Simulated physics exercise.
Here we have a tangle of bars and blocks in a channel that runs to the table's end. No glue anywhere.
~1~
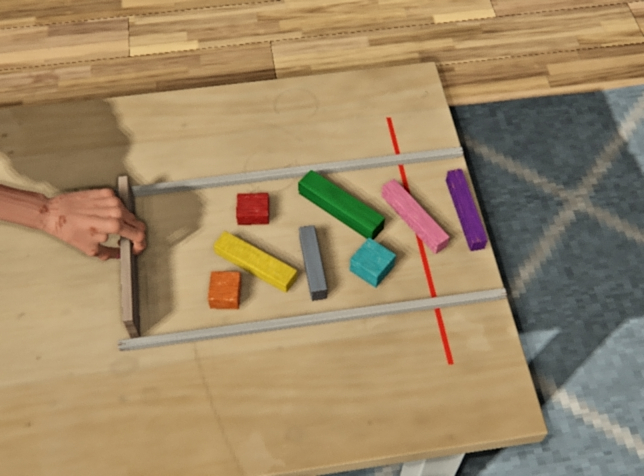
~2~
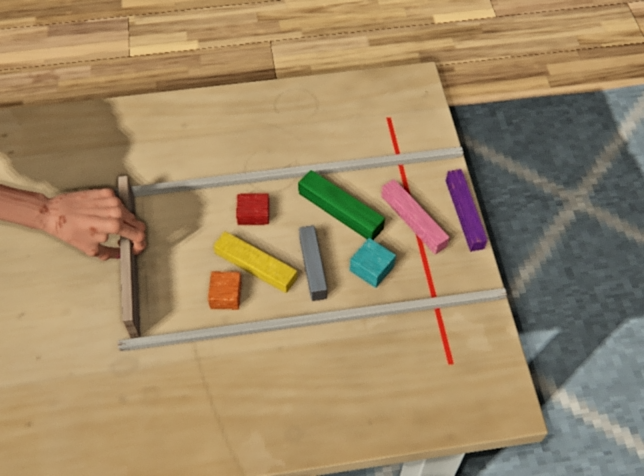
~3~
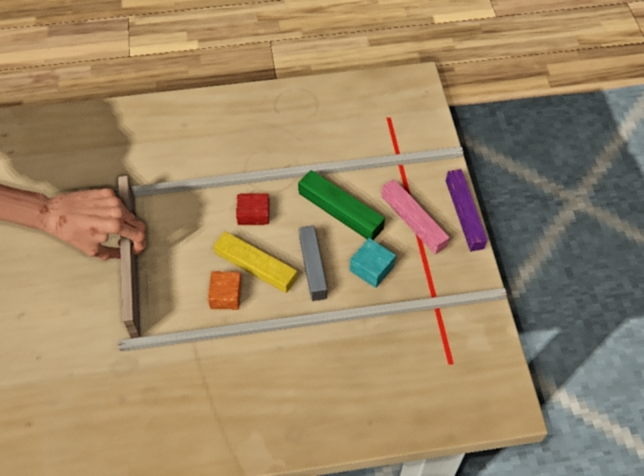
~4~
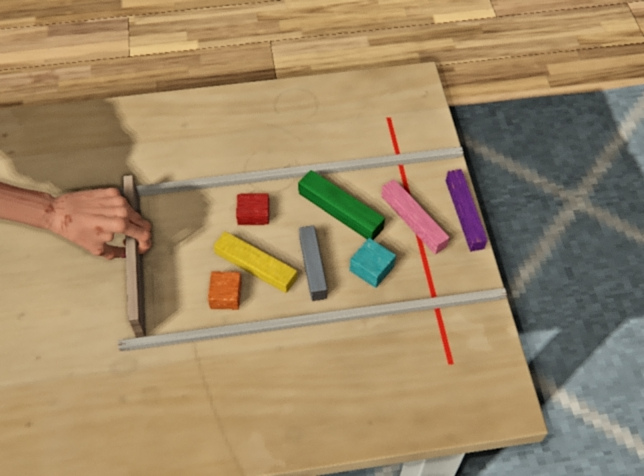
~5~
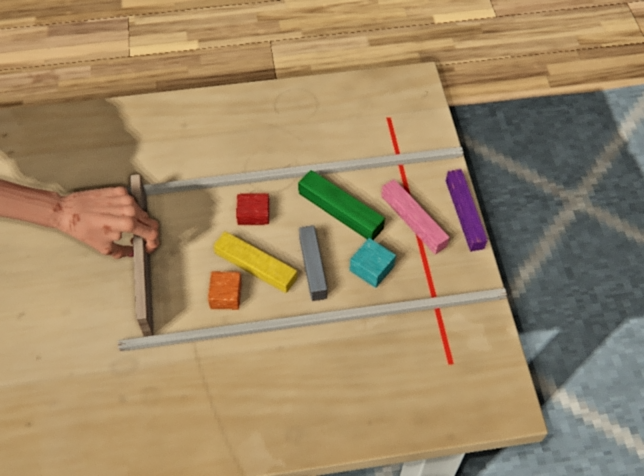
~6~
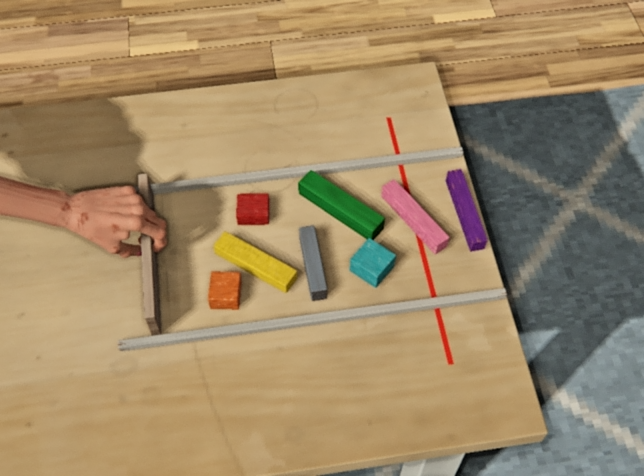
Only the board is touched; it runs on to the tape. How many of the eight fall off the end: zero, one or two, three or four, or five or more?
Here the number that fall off is three or four.
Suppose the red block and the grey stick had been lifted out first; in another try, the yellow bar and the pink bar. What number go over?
Fallen: 1, and 1 in the other try.
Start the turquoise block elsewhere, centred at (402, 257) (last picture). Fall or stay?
The turquoise block goes over.
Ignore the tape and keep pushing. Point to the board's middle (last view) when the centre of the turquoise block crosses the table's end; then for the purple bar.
Its middle is around (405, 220) and around (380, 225).
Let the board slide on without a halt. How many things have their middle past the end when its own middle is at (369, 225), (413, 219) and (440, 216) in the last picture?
It would be 0, 3 and 5.
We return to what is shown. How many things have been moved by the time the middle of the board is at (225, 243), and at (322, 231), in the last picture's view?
The counts are 2 and 6.
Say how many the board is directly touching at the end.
It touches 3.
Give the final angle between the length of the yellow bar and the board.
About 25°.
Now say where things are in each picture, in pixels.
Purple bar (466, 209); pink bar (414, 216); turquoise block (372, 263); board (129, 255); tape (417, 229), in the first picture.
Pink bar (414, 216); orange block (225, 291), in the second picture.
Turquoise block (372, 263); grey stick (313, 263), in the third picture.
Purple bar (466, 209); red block (253, 209), in the fourth picture.
Pink bar (414, 216); green stick (341, 205), in the fifth picture.
Purple bar (466, 209); pink bar (414, 216); turquoise block (372, 263); board (150, 252); tape (417, 229), in the sixth picture.
Soon after, none off yet; purple bar at rest near (466, 209); pink bar at rest near (414, 216); turquoise block at rest near (372, 263).
In the end, the number that fall off is three or four; gone, turquoise block, pink bar and purple bar.
